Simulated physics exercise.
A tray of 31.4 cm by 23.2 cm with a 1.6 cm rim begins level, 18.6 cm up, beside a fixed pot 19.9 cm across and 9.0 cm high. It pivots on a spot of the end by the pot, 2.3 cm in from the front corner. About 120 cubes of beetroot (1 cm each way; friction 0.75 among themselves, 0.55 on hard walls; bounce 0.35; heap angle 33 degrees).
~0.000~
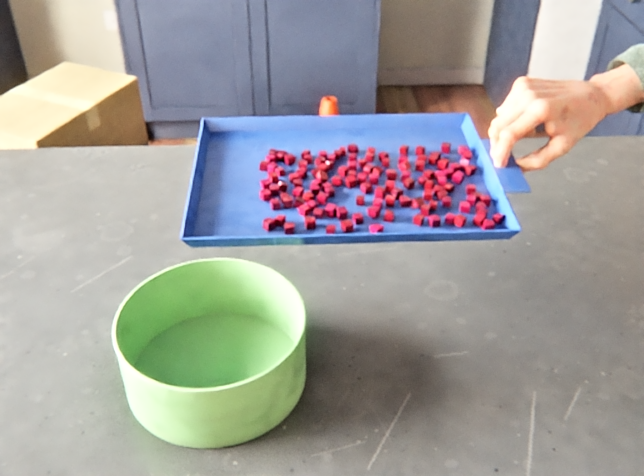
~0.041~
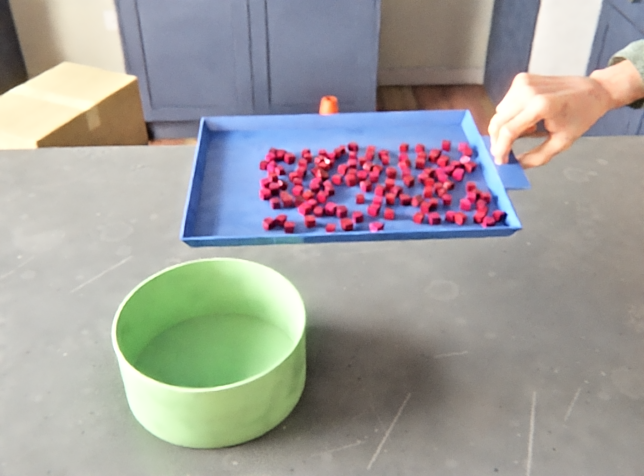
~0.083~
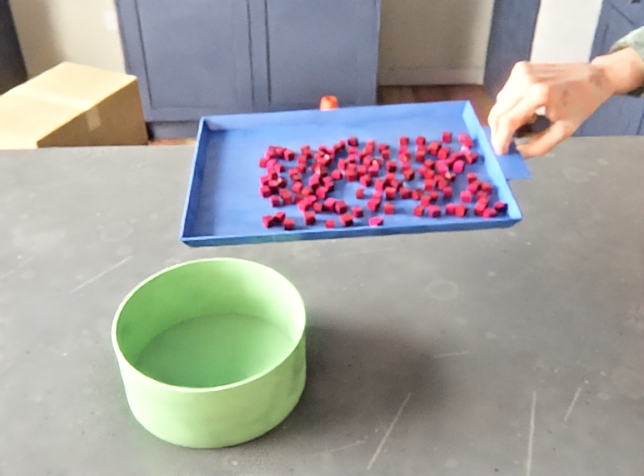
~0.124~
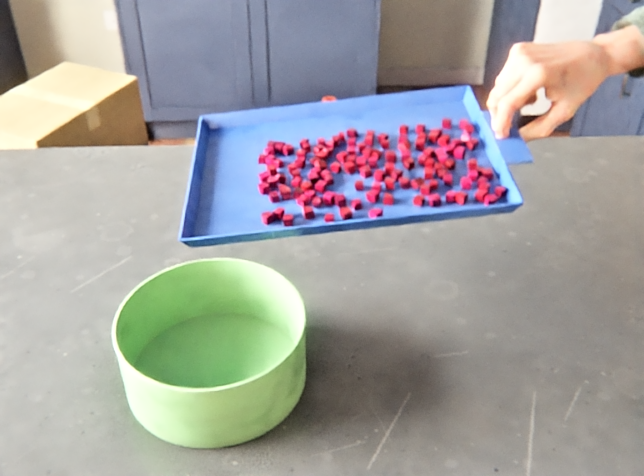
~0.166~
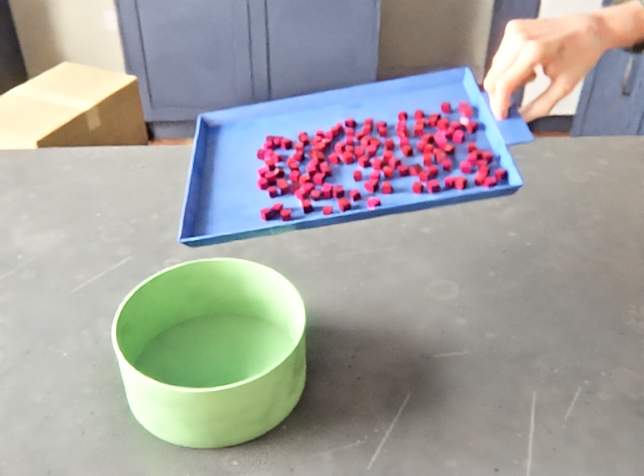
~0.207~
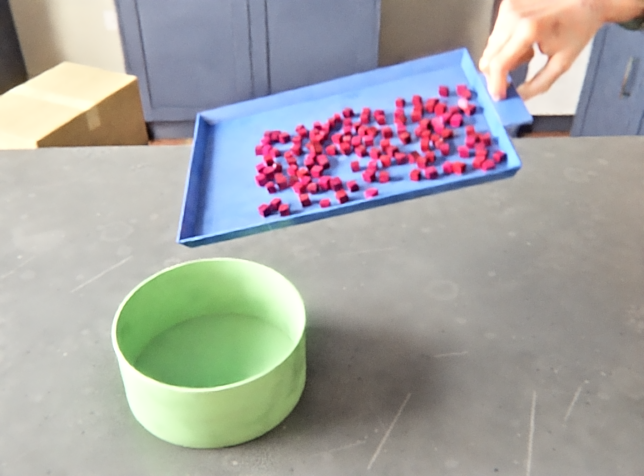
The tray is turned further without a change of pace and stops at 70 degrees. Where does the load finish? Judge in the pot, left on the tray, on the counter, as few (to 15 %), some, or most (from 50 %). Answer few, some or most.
Pot: Some, tray: Few, counter: Most.
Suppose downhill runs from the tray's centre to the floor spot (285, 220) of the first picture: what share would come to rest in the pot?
Some 75 per cent.
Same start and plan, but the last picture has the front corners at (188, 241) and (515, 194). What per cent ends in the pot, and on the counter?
Pot 60, counter 40.
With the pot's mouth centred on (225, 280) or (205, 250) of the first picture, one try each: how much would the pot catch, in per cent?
About 25 and 20 per cent.
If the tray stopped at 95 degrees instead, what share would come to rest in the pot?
In that case some 35 per cent.
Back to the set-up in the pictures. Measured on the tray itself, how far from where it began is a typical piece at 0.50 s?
Some 1 cm.
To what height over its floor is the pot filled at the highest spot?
Roughly 1.0 cm.
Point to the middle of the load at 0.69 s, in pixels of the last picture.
Near (206, 156).
After 0.50 s, tilt 42 degrees; the tray holds 100 %, the pot 0 %.
Then, at 0.69 s, tilt 60 degrees; the tray holds 90 %, the pot 0 %.
After 1.00 s, tilt 70 degrees; the tray holds 5 %, the pot 20 %.
In the end, at 2.2 s, pot 25 %, tray 5 %, counter 75 %.
